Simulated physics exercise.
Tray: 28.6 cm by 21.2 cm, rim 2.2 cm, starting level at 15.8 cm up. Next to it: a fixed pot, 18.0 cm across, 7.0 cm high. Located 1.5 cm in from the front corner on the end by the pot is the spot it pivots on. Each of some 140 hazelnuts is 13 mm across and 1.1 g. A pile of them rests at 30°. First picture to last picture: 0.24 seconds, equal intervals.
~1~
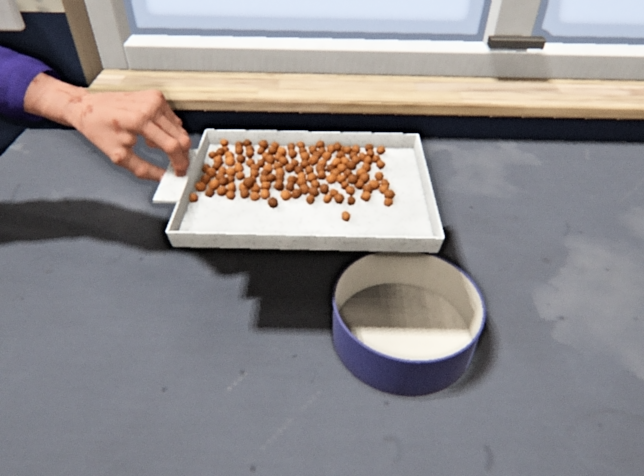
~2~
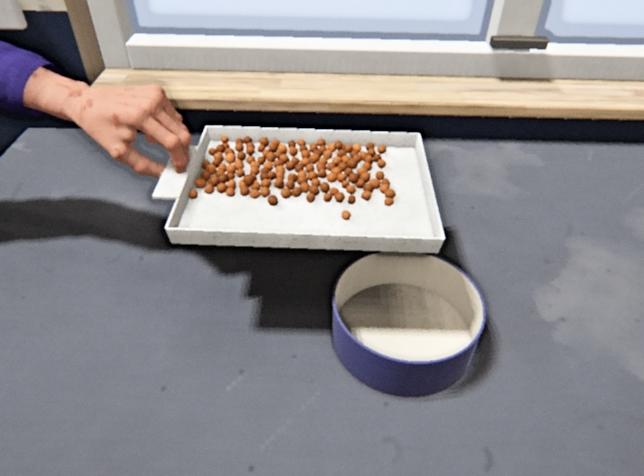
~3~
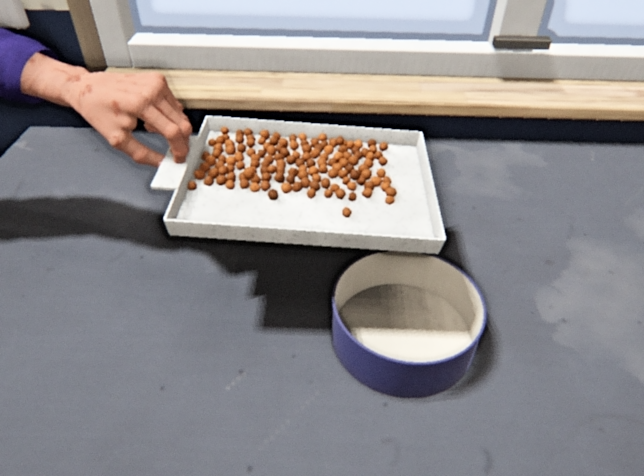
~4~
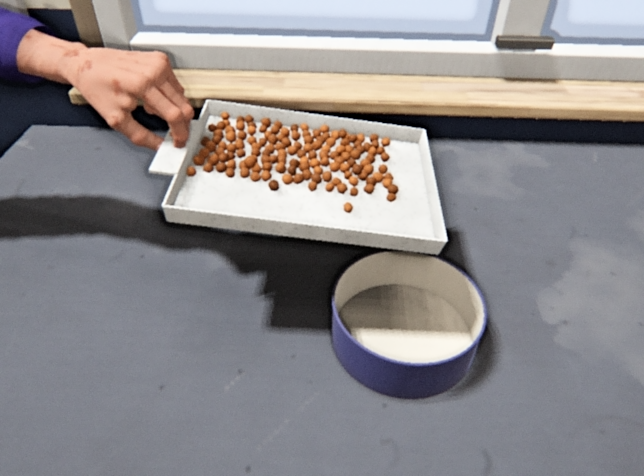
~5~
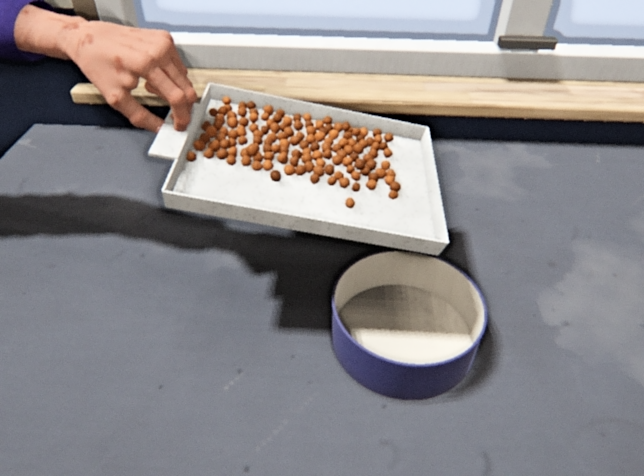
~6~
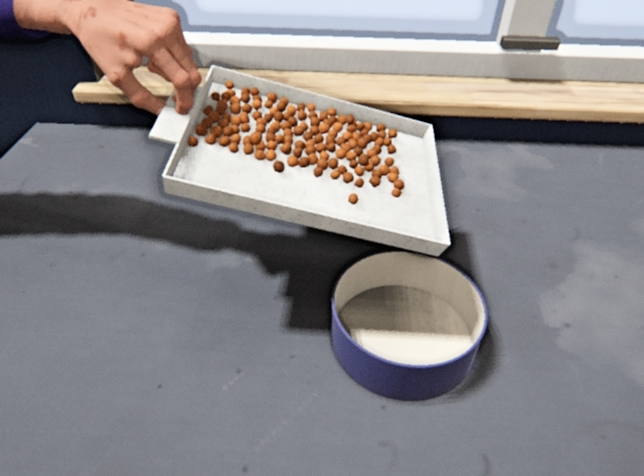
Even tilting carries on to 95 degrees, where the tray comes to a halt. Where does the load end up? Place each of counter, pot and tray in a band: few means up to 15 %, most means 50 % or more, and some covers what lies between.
Counter: Most; pot: Some; left on the tray: Few.
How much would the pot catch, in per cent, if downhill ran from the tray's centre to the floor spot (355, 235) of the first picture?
Estimate: Some 70 per cent.
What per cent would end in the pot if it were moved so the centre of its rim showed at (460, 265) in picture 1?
It would come to around 75 percent.
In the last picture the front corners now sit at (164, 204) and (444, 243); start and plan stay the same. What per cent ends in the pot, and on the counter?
Pot 55; counter 45.
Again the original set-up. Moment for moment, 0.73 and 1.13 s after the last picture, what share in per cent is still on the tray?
About 85, 30.
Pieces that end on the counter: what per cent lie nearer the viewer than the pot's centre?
Estimate: Close to 40 per cent of the pieces.
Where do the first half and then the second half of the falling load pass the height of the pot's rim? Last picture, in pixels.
Earlier half at about (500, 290), later half at about (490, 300) in pixels.
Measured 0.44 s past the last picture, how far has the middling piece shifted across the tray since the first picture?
Around 12 centimetres.
Then, 0.44 s after the last picture, tilt 53 degrees; the tray holds 100 %, the pot 0 %.
Then, 0.73 s after the last picture, tilt 79 degrees; the tray holds 85 %, the pot 0 %.
Then, 1.13 s after the last picture, tilt 95 degrees; the tray holds 30 %, the pot 5 %.
In the end, counter 70 %, pot 30 %, tray 0 %.
